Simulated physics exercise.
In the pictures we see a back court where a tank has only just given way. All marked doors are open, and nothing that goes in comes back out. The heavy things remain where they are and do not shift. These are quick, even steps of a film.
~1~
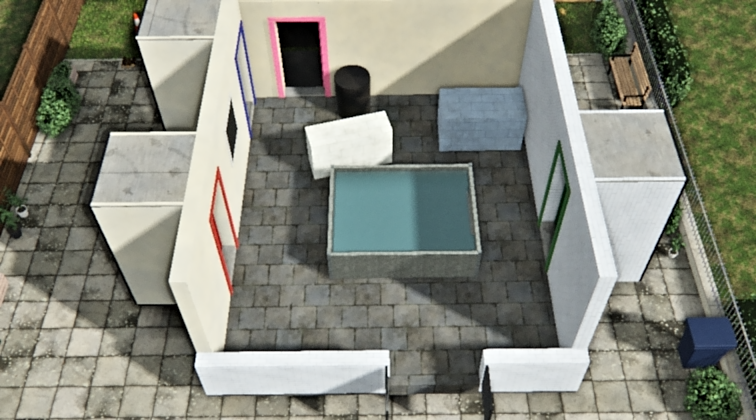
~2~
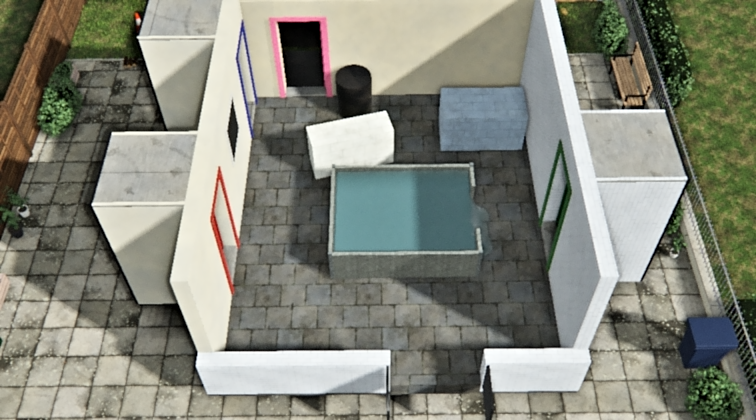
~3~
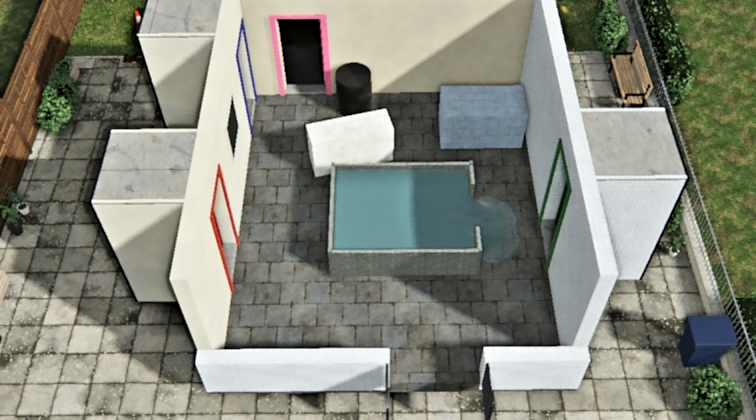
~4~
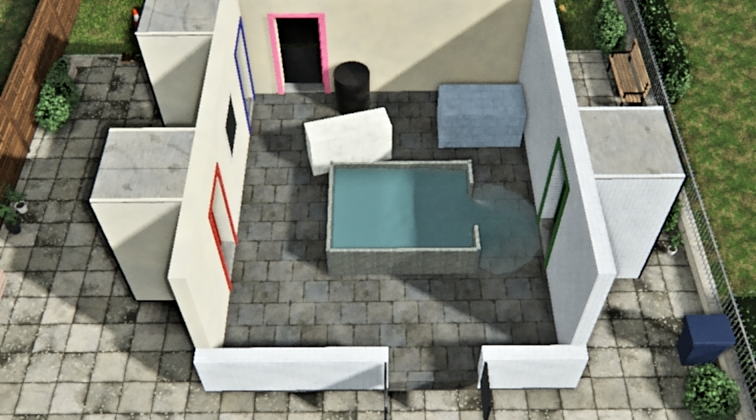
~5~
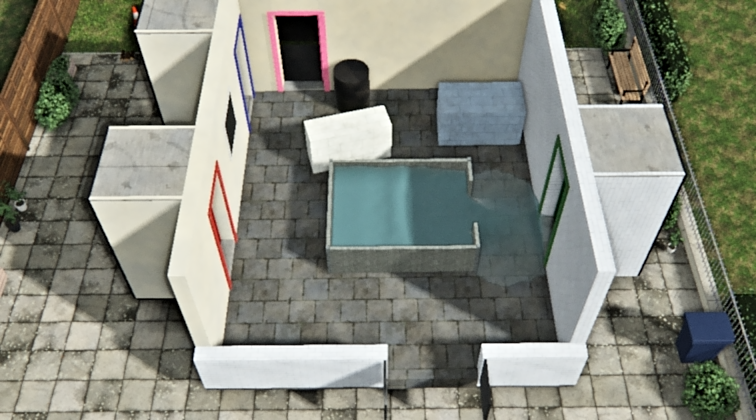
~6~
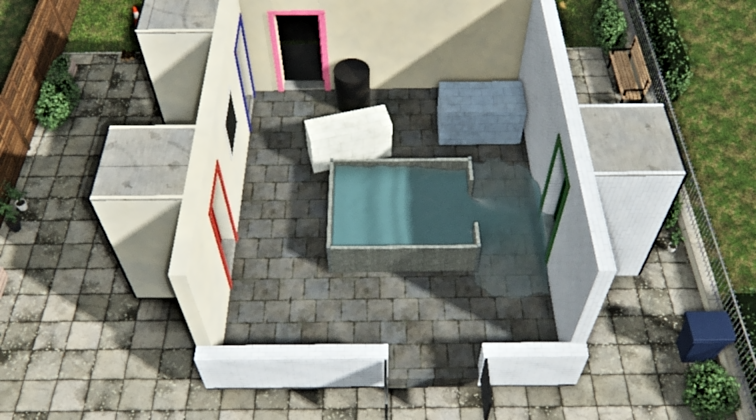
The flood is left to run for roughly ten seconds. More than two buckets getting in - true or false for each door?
Green door: True; pink door: False; blue door: False; red door: False.
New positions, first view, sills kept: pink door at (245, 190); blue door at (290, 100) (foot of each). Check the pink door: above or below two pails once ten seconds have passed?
Note - pink door ends up higher.
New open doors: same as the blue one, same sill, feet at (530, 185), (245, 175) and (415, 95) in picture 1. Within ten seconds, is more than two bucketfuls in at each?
Exceeds the limit; falls short; falls short.
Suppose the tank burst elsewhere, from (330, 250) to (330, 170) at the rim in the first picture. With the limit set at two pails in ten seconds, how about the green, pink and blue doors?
Going door by door: The green door one stays safe, the pink door one gets too much, and the blue door one gets too much.
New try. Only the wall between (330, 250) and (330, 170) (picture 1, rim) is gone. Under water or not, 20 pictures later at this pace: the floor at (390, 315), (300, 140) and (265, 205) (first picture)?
In the order you gave them, I get drenched, drenched, drenched.
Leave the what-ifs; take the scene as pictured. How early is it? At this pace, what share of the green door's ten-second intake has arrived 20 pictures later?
By my reckoning, 95 percent.
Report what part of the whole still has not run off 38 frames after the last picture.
About 90 per cent.
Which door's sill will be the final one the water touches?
The pink-painted one.
A moment on, water covers 15 % of the floor; the green door over two buckets in, the pink door not reached, the blue door not reached, the red door not reached.
Next, water covers 25 % of the floor; the green door far over two buckets in, the pink door not reached, the blue door not reached, the red door not reached.
Then, water covers 50 % of the floor; the green door far over two buckets in, the pink door not reached, the blue door not reached, the red door not reached.
Later, water covers 85 % of the floor; the green door far over two buckets in, the pink door not reached, the blue door wet at the sill, nothing in, the red door wet at the sill, nothing in.
In the end, water covers 95 % of the floor; the green door far over two buckets in, the pink door wet at the sill, nothing in, the blue door wet at the sill, nothing in, the red door under two buckets in.
